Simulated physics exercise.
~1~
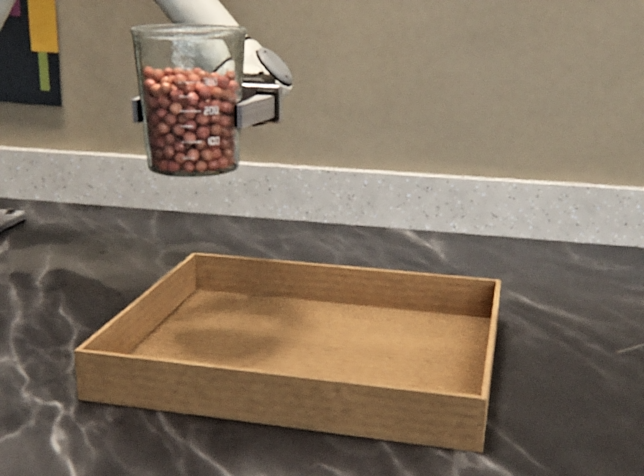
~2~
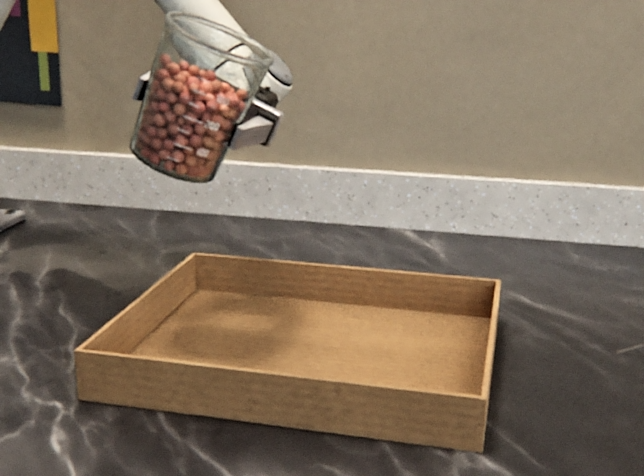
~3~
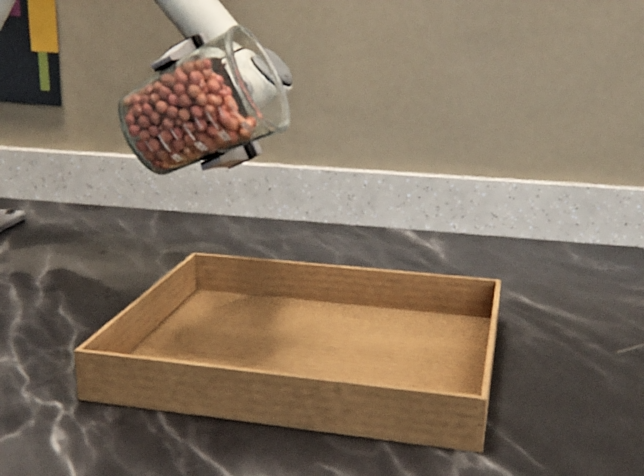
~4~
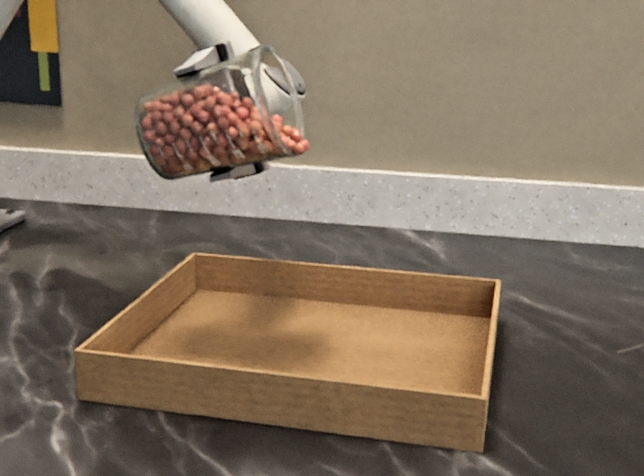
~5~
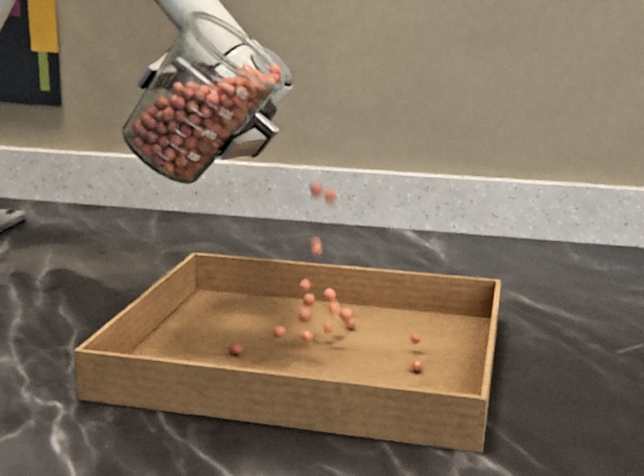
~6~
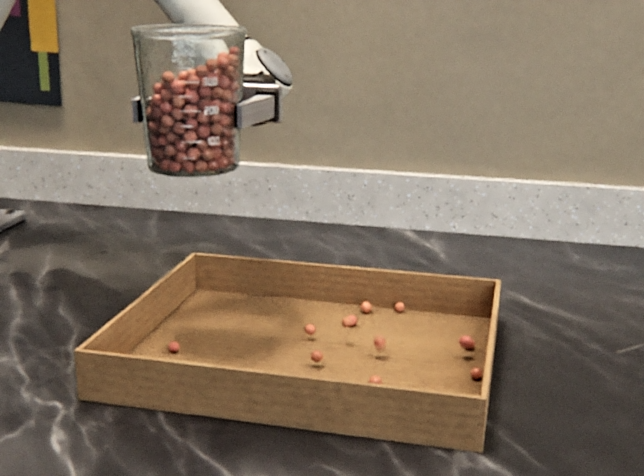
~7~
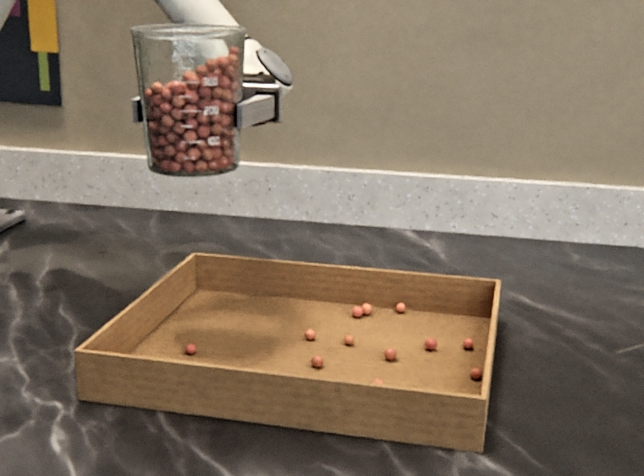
Glass beaker of reddish beads tilting in a robotic arm's grip, spilling a few into a wooden tray, then returning upright mostly full.
